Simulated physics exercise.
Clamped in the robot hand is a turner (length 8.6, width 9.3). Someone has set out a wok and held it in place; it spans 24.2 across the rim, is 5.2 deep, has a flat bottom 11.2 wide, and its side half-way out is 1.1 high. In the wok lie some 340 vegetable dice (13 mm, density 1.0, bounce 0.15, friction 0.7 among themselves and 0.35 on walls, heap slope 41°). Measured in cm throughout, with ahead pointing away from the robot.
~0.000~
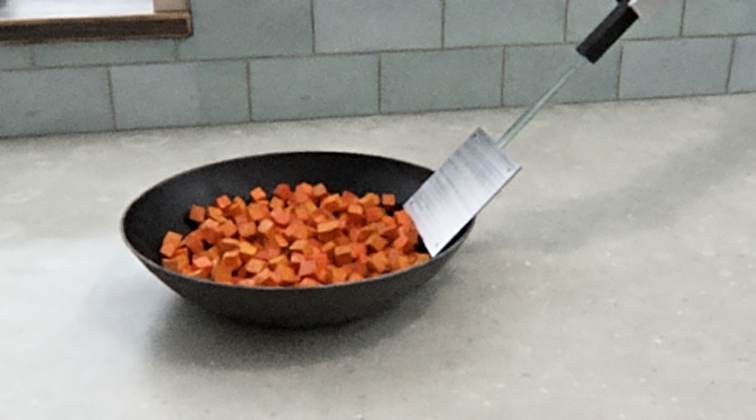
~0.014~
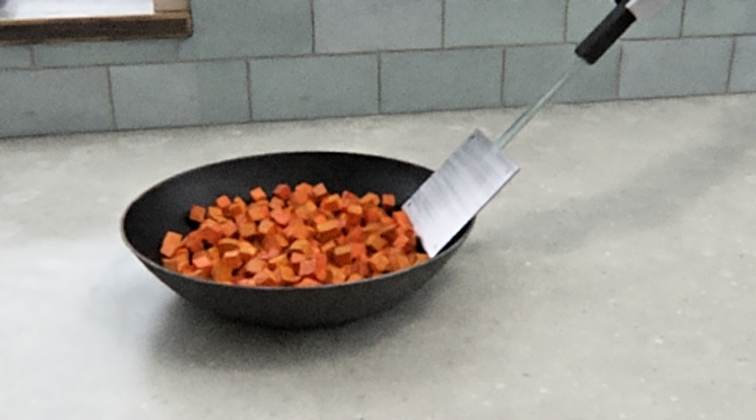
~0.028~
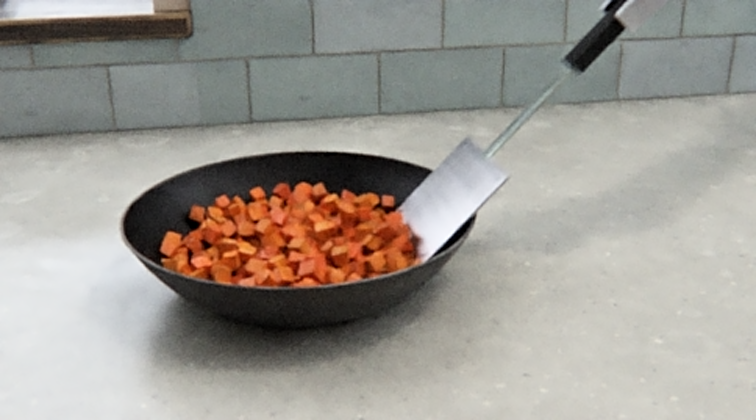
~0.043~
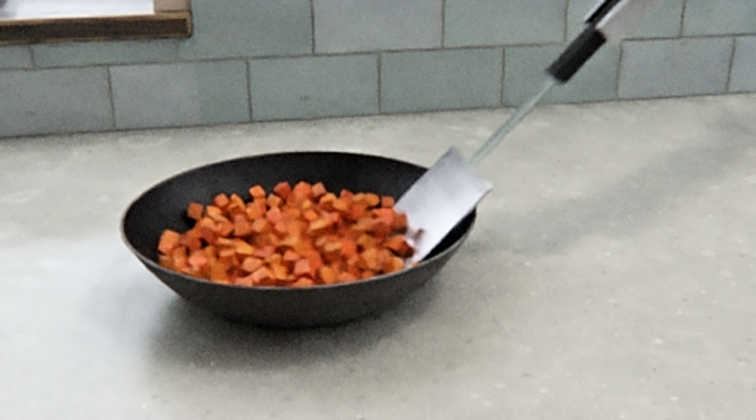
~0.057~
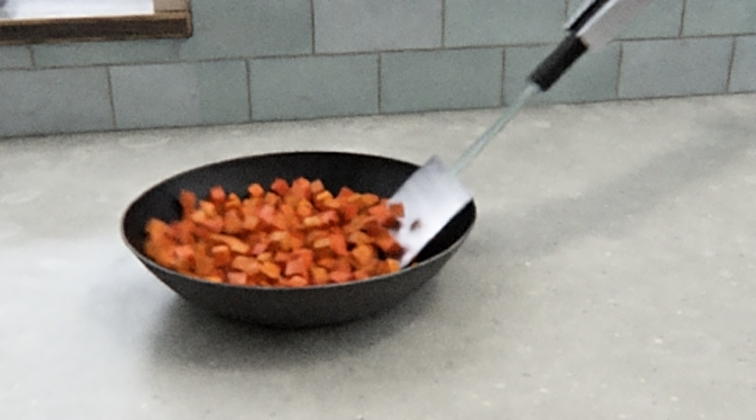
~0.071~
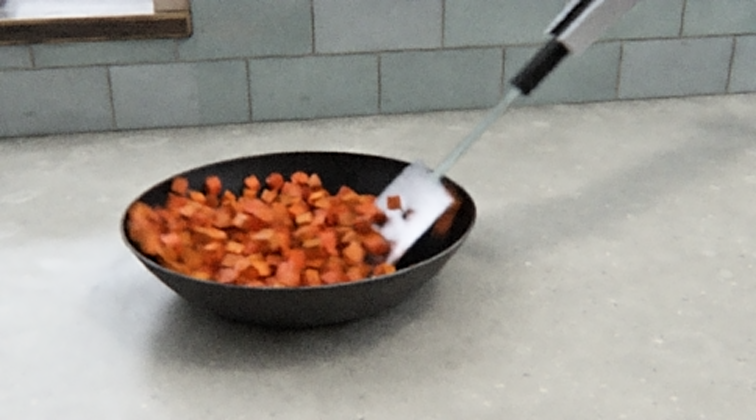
A black wok heaped with small orange-red cubes sits on a pale grey speckled countertop, seen from slightly above, with grey-green wall tiles and a corner of a wooden frame behind. A flat metal turner with a black-and-silver handle slants in from the upper right, its blade inside the rim. It slides down and leftward, pushing the cubes toward the left side, while the wok and camera stay still.
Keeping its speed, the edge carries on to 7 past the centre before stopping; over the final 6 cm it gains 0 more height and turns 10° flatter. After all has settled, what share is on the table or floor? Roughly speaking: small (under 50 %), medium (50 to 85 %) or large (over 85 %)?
Roughly, small, under 50 %.
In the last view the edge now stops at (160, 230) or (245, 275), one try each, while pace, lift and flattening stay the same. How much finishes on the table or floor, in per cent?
The two tries give near 65 and near 15 in a hundred.
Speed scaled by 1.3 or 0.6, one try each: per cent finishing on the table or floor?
Close to 40 and 35 percent respectively.
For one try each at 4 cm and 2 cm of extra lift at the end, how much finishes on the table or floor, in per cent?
Near 45 and 45 percent respectively.
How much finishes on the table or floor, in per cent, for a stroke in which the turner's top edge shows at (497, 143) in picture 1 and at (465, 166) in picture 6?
Off the vessel, on the table or floor: Some 30 percent.
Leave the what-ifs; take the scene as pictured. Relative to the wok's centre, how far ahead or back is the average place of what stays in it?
What stays is shifted forward by around 5.0 cm.
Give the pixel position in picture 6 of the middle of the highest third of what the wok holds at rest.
Roughly at (180, 225).
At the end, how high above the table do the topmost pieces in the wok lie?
Some 6.5 cm above the table.
By 0.11 s, sloping 46°, highest piece 10 above the table; 331 in the wok, 8 on the blade or in flight.
By 0.15 s, sloping 42°, highest piece 14 above the table; 317 in the wok, 22 on the blade or in flight.
By 0.36 s, sloping 36°, highest piece 9 above the table; 225 in the wok, 110 on the table or floor, 4 on the blade or in flight.
By 1.41 s, sloping 36°, highest piece 6 above the table; 223 in the wok, 116 on the table or floor.
Final count, 223 in the wok, 116 on the table or floor. That is 34 % on the table or floor.
